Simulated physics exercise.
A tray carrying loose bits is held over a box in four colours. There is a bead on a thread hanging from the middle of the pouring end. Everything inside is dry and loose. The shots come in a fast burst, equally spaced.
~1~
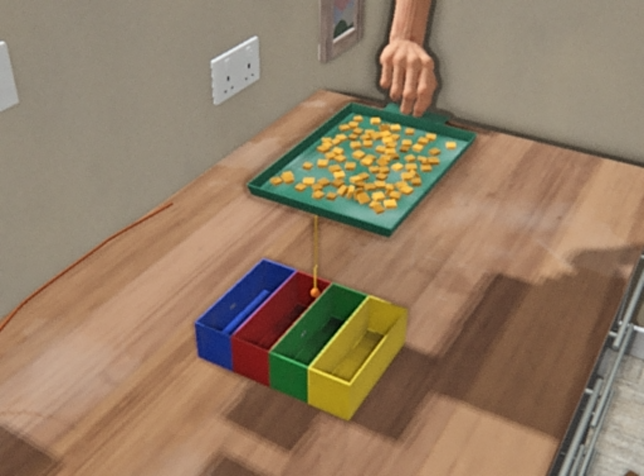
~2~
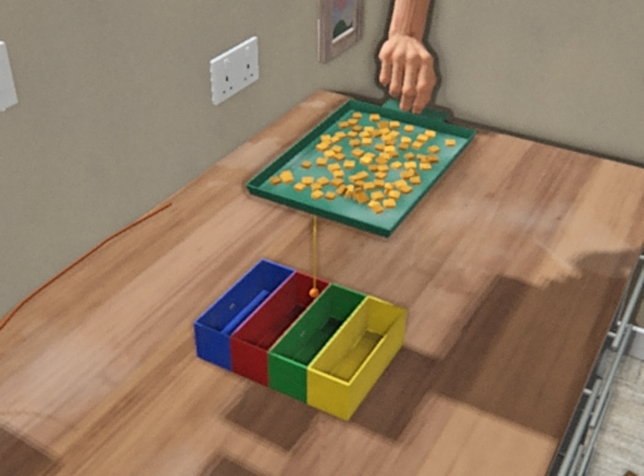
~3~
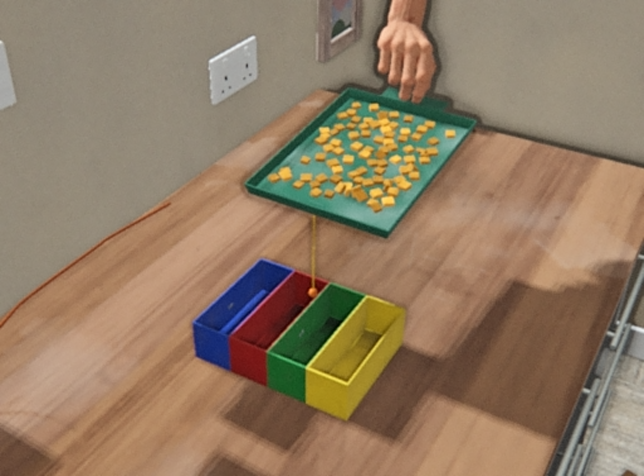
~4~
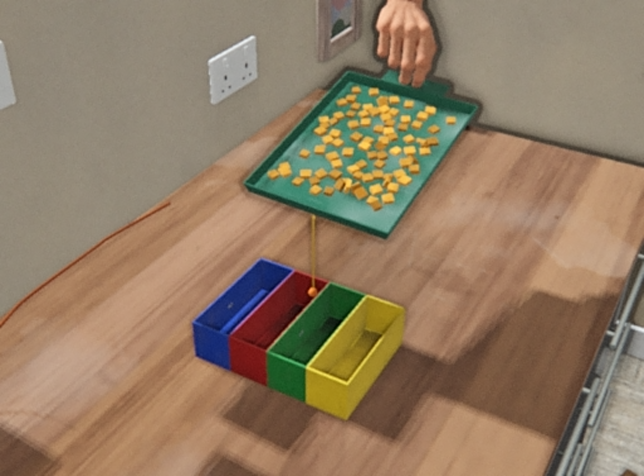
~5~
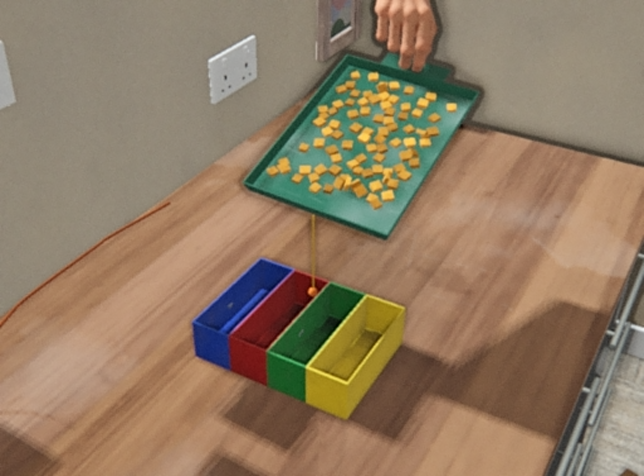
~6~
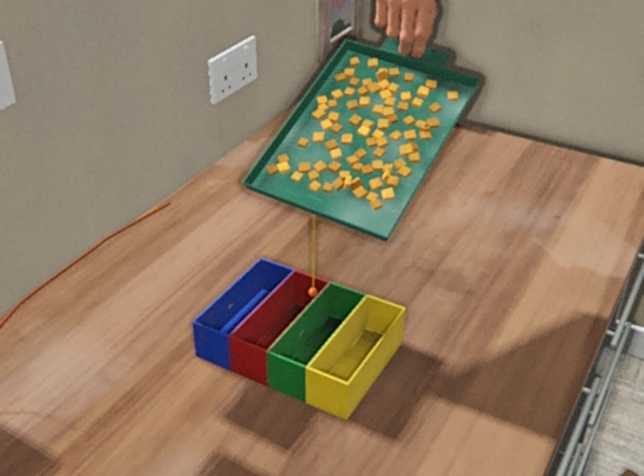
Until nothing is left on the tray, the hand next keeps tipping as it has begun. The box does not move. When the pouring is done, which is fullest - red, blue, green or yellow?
Fullest: The yellow cell.
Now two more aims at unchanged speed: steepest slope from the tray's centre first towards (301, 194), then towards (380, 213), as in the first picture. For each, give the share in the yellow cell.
Case one near 0 %; case two near 70 %.
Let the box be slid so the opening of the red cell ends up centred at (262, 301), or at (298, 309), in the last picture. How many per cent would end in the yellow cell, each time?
Close to 40 in a hundred first, close to 50 in a hundred second.
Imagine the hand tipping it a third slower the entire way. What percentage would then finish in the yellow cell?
About 50 in a hundred.
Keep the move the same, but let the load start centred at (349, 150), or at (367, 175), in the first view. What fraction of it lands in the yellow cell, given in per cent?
First case: Some 40 %; second case: Some 40 %.
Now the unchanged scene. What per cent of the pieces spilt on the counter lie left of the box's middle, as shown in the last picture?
Close to 0 in a hundred.
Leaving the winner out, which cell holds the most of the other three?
That green cell.
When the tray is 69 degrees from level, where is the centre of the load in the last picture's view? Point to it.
Roughly at (348, 207).
Just after the last frame, tray tipped steeply; almost all on the tray; about a tenth falling or outside the box.
A moment on, tray tipped past a quarter turn; about a tenth on the tray; roughly a third in the yellow cell; about a tenth in the green cell; just a few in the blue cell; roughly half falling or outside the box.
Further on, tray tipped past a quarter turn; roughly half in the yellow cell; roughly a quarter in the green cell; about a tenth in the red cell; just a few in the blue cell; about a tenth falling or outside the box.
When it is over, tray tipped past a quarter turn; roughly half in the yellow cell; roughly a quarter in the green cell; about a tenth in the red cell; just a few in the blue cell; about a tenth outside the box.
